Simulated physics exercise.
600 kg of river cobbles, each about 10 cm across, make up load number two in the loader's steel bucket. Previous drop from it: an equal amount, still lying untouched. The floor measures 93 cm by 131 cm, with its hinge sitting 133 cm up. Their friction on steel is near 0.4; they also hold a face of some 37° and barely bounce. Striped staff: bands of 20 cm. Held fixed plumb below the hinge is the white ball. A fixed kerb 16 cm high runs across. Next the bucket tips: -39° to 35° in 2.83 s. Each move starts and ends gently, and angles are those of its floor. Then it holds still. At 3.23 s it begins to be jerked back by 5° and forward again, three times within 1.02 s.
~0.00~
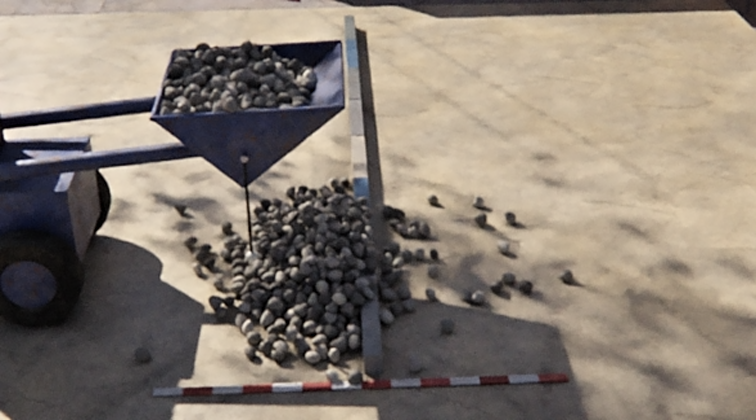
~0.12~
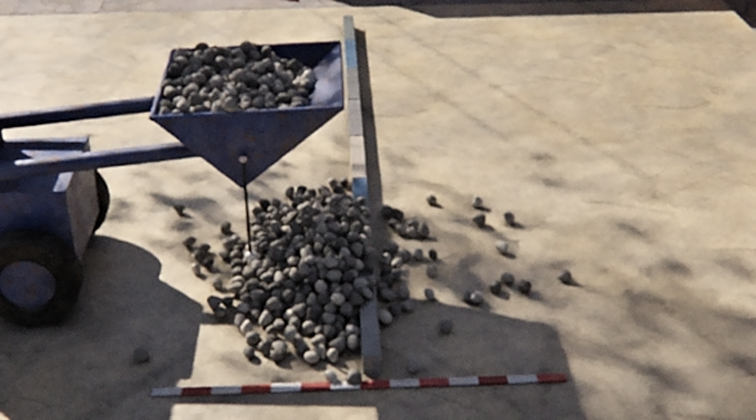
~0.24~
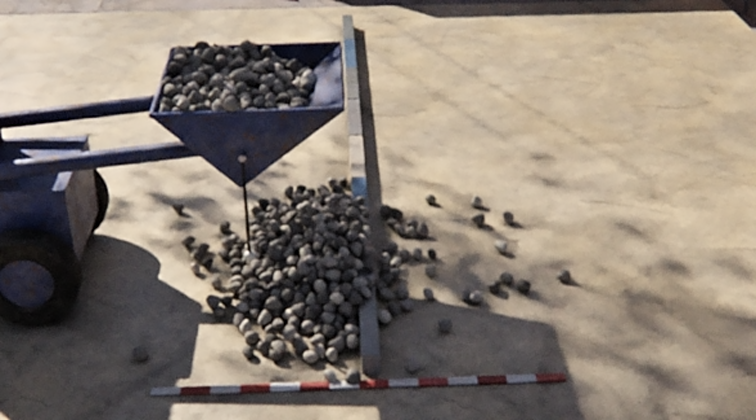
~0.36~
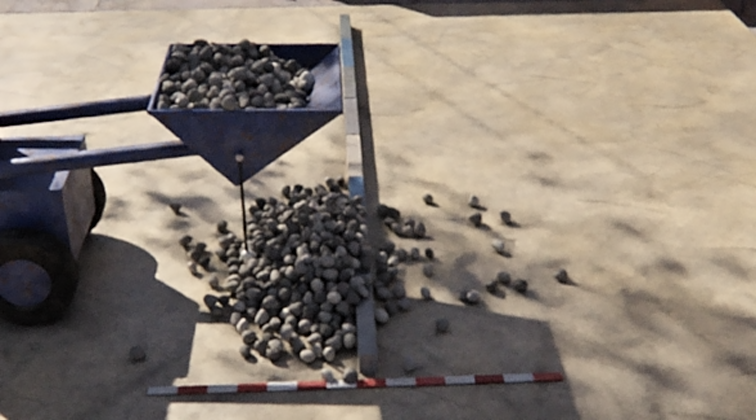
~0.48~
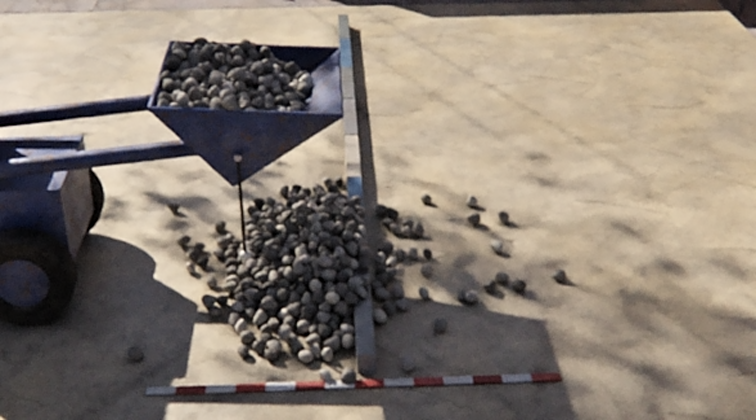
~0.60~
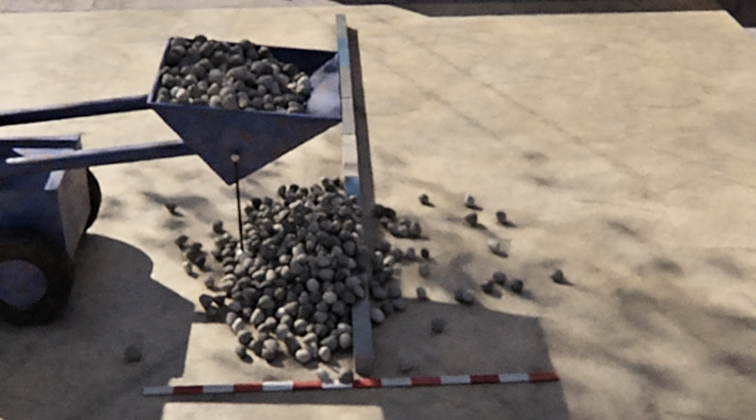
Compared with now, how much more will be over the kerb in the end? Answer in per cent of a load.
Close to 90 parts in a hundred.
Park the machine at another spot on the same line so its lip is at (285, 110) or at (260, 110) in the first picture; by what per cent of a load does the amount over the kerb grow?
The first would add around 30 per cent, the second around 15 per cent.
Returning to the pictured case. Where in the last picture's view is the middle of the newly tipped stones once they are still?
Middle: Approx. (410, 254) px.
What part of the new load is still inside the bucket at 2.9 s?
Estimate: 15 % remaining inside, roughly.
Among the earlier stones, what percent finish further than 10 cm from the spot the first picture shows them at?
I'd say roughly 5 per cent of them.
After 2.1 s the floor is at 23°; in per cent of one load, 92 in the bucket, 100 on this side of the kerb, 9 over the kerb; the foremost stones are at (499, 249).
After 2.9 s the floor is at 35°; in per cent of one load, 17 in the bucket, 121 on this side of the kerb, 63 over the kerb; the foremost stones are at (508, 256).
After 4.7 s the floor is at 35°; in per cent of one load, 0 in the bucket, 103 on this side of the kerb, 97 over the kerb; the foremost stones are at (545, 248).
After 7.5 s the floor is at 35°; in per cent of one load, 0 in the bucket, 103 on this side of the kerb, 97 over the kerb; the foremost stones are at (545, 248). Net gain over the kerb, 90.
